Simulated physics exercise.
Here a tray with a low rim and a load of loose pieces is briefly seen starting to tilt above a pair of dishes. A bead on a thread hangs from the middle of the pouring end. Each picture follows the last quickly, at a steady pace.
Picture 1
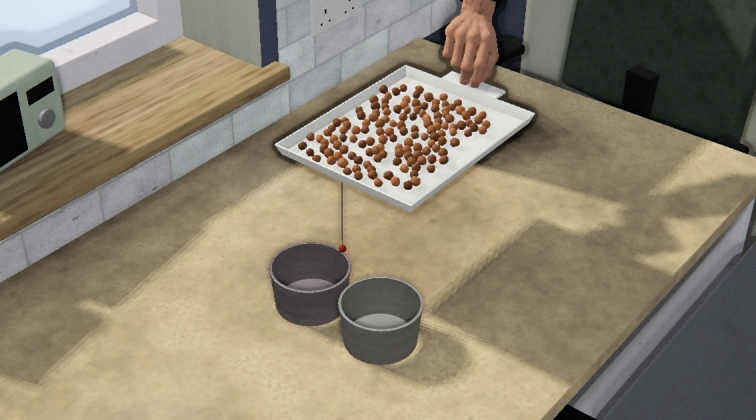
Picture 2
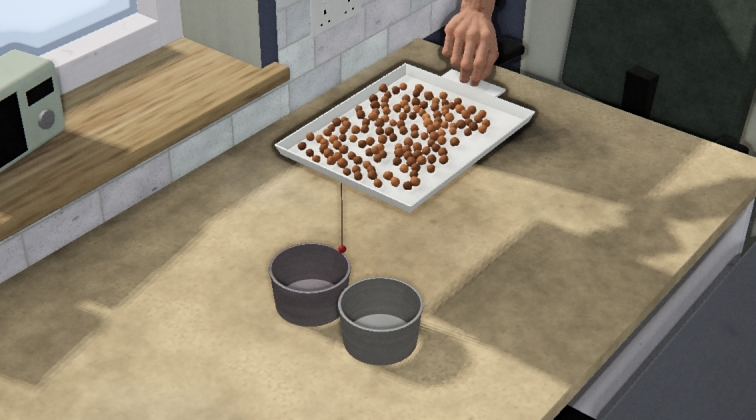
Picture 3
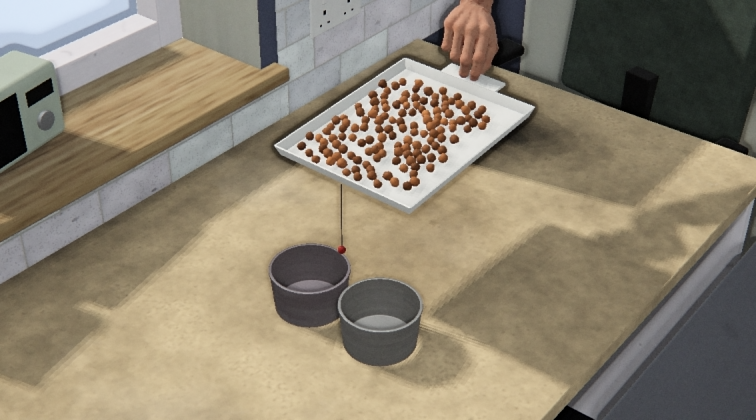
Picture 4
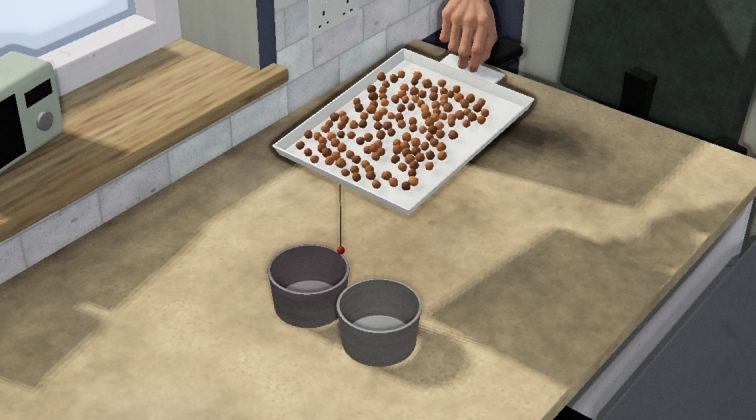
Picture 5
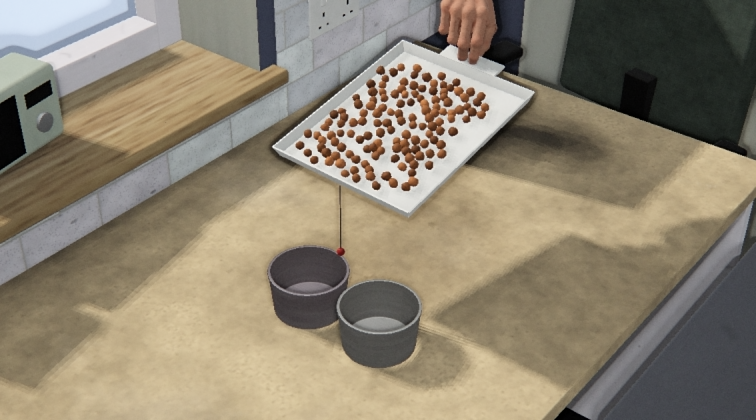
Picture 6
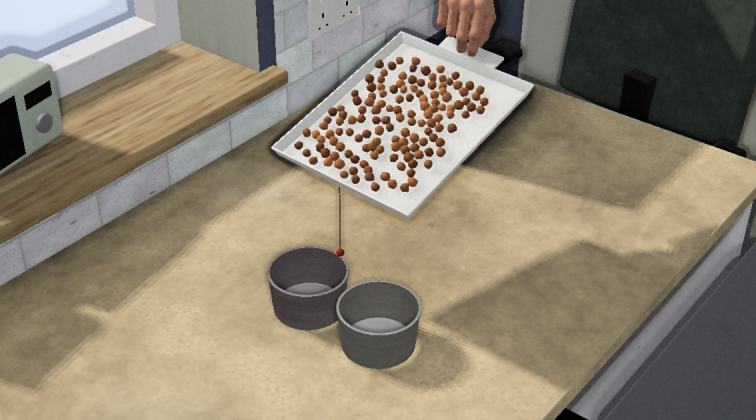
Kitchen counter with a hand slowly raising the handle end of a white tray of hazelnuts above two grey dishes.
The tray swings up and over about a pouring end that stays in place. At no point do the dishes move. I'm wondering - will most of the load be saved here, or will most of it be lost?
By the end, the dishes are holding most of the load, I'd say.
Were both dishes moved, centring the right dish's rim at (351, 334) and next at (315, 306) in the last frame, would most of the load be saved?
For the earlier try a smaller portion is kept, for the later one a smaller portion.
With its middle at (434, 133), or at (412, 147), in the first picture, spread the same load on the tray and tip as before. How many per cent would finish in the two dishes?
It would be roughly 90 per cent for the first and roughly 80 per cent for the second.
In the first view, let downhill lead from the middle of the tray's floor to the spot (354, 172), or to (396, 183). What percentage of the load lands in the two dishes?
About 60 % and about 80 %.
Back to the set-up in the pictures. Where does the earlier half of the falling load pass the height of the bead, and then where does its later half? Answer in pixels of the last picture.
Initially about (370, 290); subsequently about (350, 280).
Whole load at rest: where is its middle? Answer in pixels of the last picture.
Close to (363, 331).
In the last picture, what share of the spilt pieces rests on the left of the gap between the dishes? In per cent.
I make it about 80 percent or so.
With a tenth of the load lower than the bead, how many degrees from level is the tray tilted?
It's turned some 80 degrees by then.
Soon after the last picture, tray tipped steeply; nearly all on the tray; a stray few in the right dish; a stray few in the air.
A little later, tray tipped right over; about half in the right dish; about a quarter in the left dish; a small part outside both; a small part in the air.
Later still, tray tipped past a quarter turn; about half in the right dish; about a quarter in the left dish; about a quarter outside both.
At rest, tray tipped past a quarter turn; about half in the right dish; about a quarter in the left dish; about a quarter outside both.
